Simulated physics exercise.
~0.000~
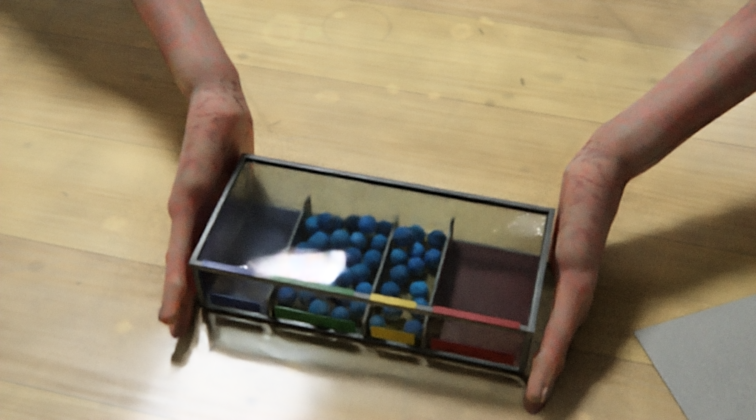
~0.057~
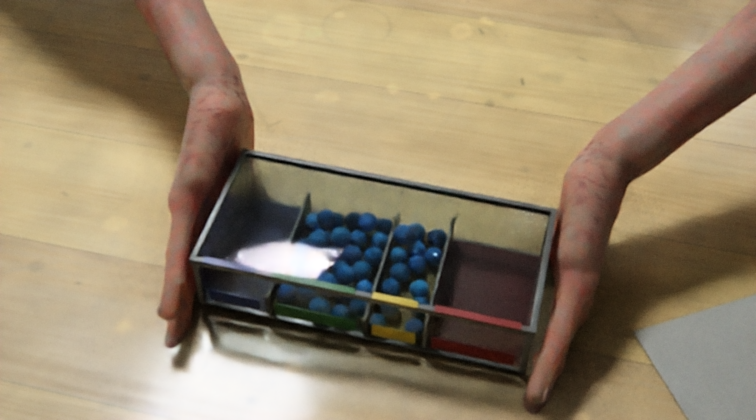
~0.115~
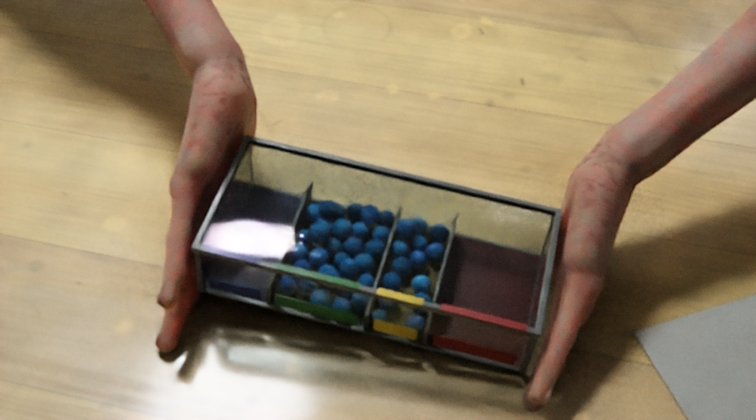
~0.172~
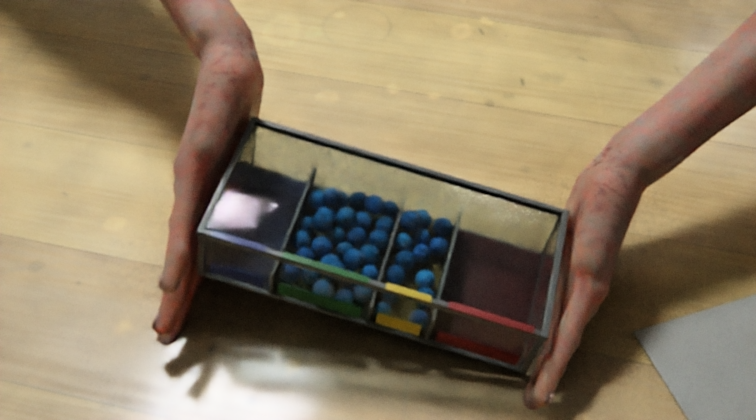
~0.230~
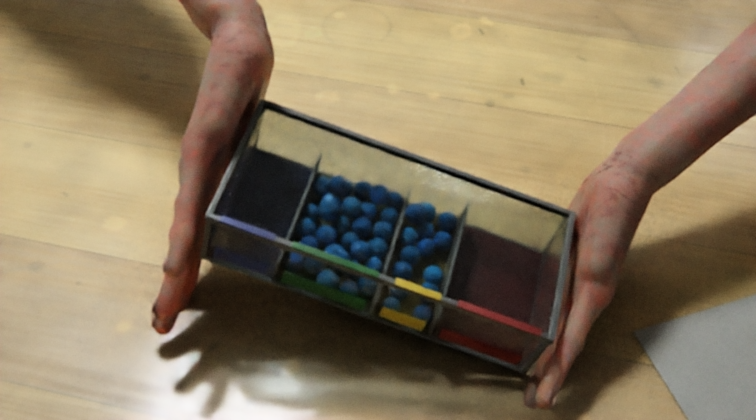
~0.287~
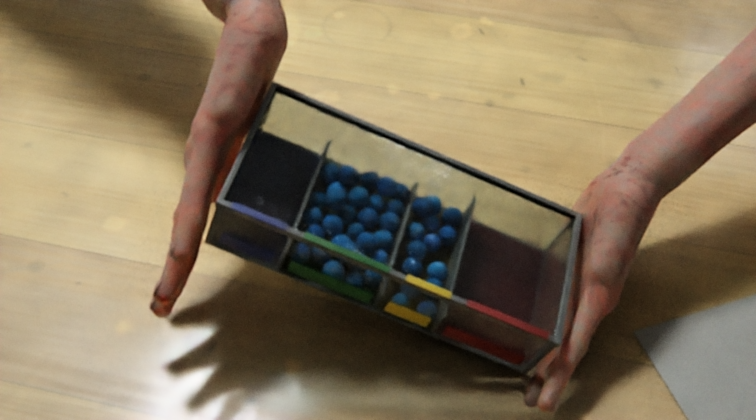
On a wooden surface, two hands tilting a clear-lidded partitioned box down to the right, blue balls staying in the middle compartments.
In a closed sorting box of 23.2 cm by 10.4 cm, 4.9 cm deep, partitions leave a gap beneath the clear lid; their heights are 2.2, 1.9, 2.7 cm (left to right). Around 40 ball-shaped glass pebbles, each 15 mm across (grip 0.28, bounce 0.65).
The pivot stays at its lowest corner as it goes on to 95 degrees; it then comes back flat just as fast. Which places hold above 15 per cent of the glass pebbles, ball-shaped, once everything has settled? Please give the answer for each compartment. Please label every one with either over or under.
Labels - red: Over; blue: Under; green: Under; yellow: Over.
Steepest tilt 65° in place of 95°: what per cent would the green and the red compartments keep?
Then green would hold 55 percent and red 5 percent.
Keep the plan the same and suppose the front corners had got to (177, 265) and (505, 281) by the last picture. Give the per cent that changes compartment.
Then roughly 75 per cent.
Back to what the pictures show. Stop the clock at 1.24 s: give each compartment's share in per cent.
Red 20, blue 0, green 50, yellow 30.
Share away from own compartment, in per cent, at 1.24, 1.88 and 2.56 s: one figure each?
Estimates: 25 / 85 / 85.
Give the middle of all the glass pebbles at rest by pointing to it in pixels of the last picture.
After settling, the middle sits near (475, 304).
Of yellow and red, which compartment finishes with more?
Go with red, that one ends with more.
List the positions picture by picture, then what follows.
In the first picture, box tilt 0 degrees, front corners at (196, 262) and (528, 328); green 70 %, yellow 30 %.
In the second picture, box tilt 1 degrees, front corners at (197, 258) and (530, 329).
In the third picture, box tilt 5 degrees, front corners at (199, 247) and (535, 331), lowest corner right front.
In the fourth picture, box tilt 10 degrees, front corners at (204, 231) and (542, 333), lowest corner right front.
In the fifth picture, box tilt 15 degrees, front corners at (213, 216) and (548, 336), lowest corner right front.
In the sixth picture, box tilt 20 degrees, front corners at (224, 202) and (555, 339), lowest corner right front; green 70 %, yellow 30 %. Its pace works out near 90 degrees a second.
After 1.24 s, tilt 95 degrees; red 20 %, green 50 %, yellow 30 %.
After 1.88 s, tilt 41 degrees; red 75 %, green 5 %, yellow 20 %.
Then, at 2.56 s, tilt 0 degrees; red 75 %, green 5 %, yellow 20 %.
In the end, at 3.6 s, red 75 %, blue 0 %, green 5 %, yellow 20 %.
